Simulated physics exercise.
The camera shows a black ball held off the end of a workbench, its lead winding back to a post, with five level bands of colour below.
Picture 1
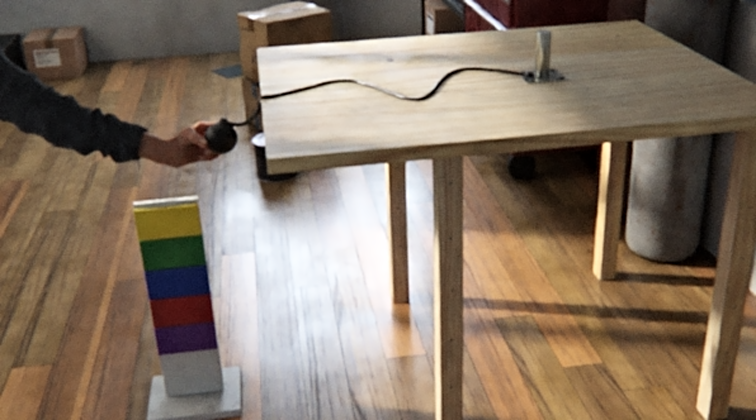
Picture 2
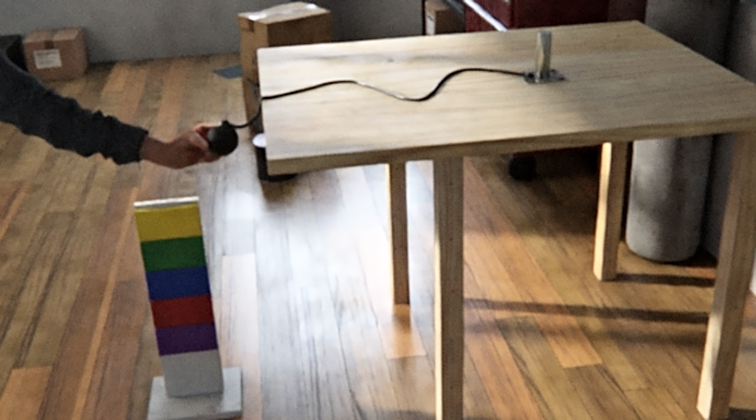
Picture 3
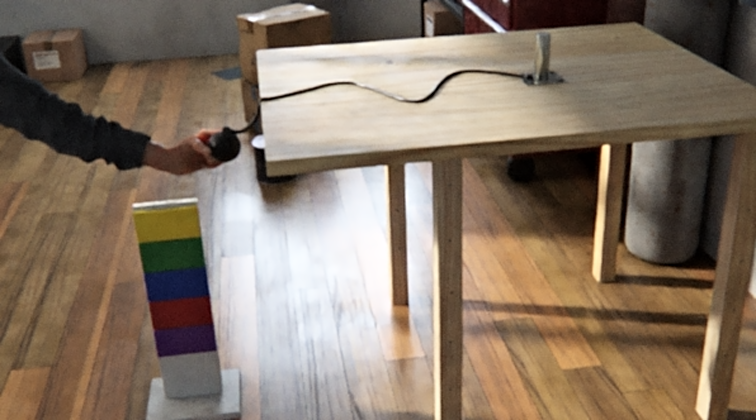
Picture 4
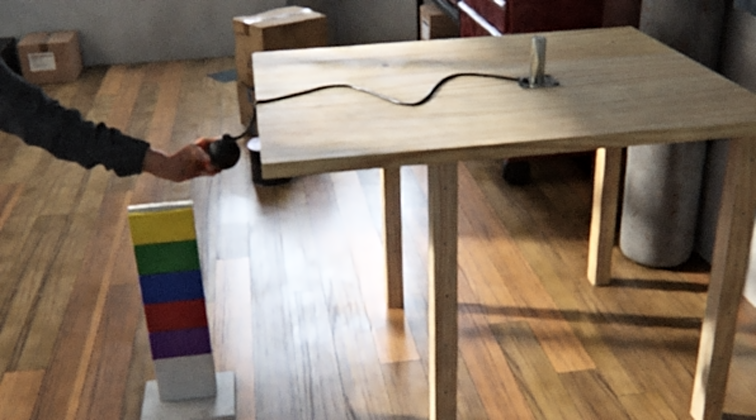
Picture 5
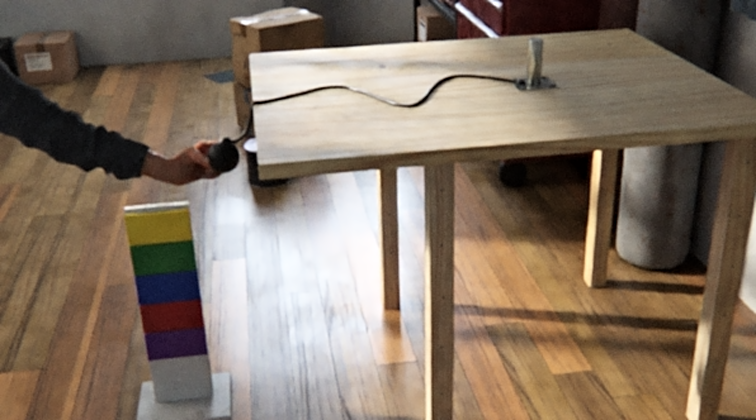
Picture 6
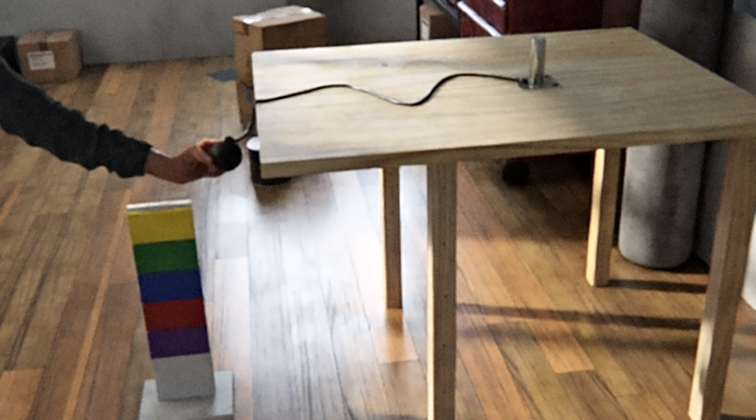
In a wood-floored workshop, a hand holds a black ball on a winding lead beside a workbench, above coloured bands, barely moving.
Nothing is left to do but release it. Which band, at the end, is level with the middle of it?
The middle is level with blue.
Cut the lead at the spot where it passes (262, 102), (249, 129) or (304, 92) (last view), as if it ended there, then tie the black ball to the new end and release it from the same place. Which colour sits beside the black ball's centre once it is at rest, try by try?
Lab note - try 1: Yellow; try 2: Green; try 3: No band.
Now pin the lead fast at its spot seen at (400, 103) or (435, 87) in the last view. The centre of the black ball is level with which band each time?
Each in turn comes out as yellow, green.
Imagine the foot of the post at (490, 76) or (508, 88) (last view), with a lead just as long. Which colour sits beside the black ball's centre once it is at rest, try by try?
Case by case: Red, then red.
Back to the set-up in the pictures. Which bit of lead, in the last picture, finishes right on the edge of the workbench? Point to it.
Near pixel (354, 87).
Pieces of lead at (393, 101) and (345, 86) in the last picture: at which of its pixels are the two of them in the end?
They end up at (320, 100) and (256, 120).
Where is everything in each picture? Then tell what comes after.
The first frame shows black ball (221, 138); yellow (168, 223); green (173, 254); blue (177, 283); red (182, 312); purple (186, 339).
The second frame shows black ball (223, 140); lead through (499, 71) (442, 80) (407, 99) (359, 83) (291, 93).
The third frame shows black ball (225, 146).
The fourth frame shows black ball (224, 154); lead through (493, 76) (437, 85) (402, 103) (354, 87) (286, 97).
The fifth frame shows black ball (224, 157).
The sixth frame shows black ball (226, 156); lead through (493, 77) (437, 85) (401, 104) (354, 87) (285, 96).
Early on, ball near (276, 272); level with blue.
Midway, ball near (265, 275); level with blue.
Finally, ball near (271, 275); level with blue. Its centre hangs level with the blue band.
